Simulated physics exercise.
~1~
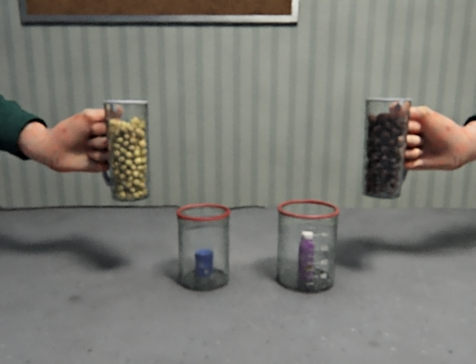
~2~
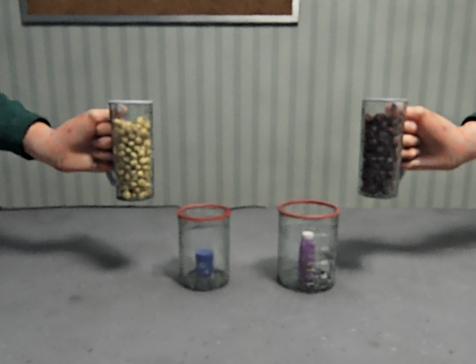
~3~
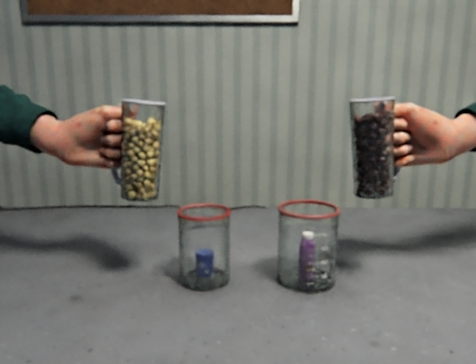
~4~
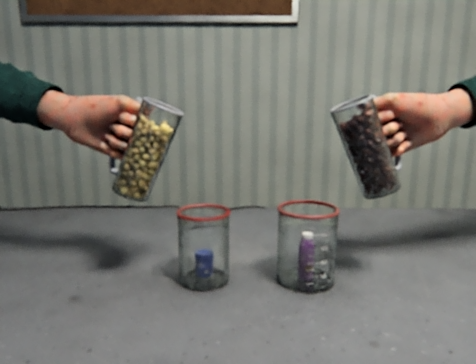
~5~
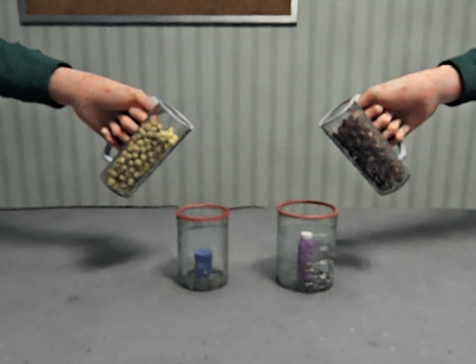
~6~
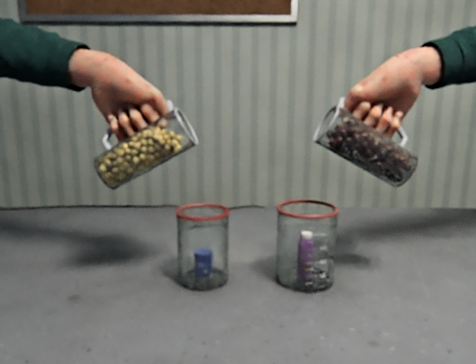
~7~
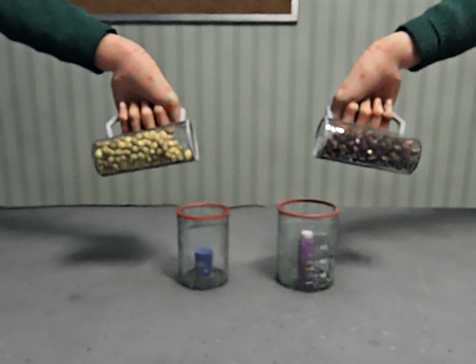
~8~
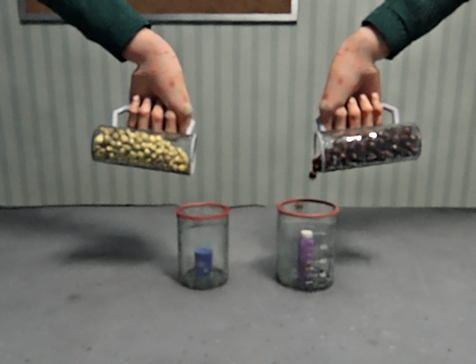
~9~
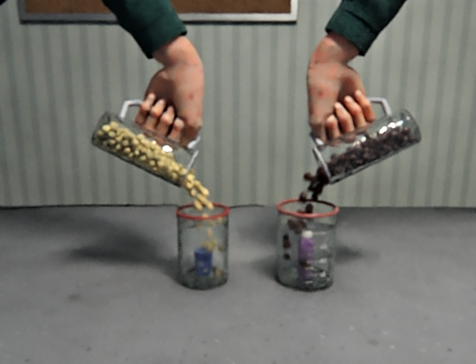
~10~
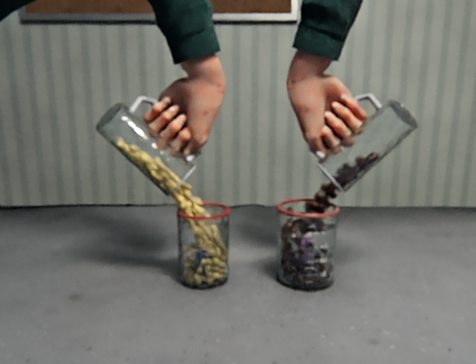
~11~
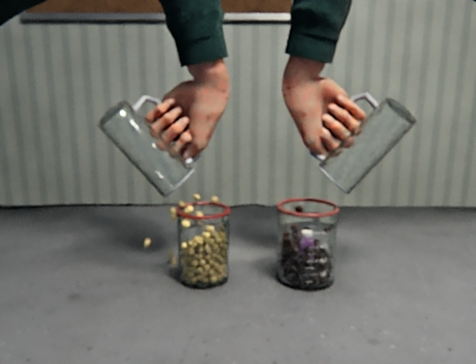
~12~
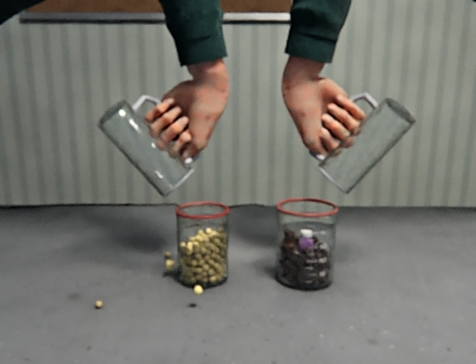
Two hands tip cups of pieces into jars, covering the left object but not the right.
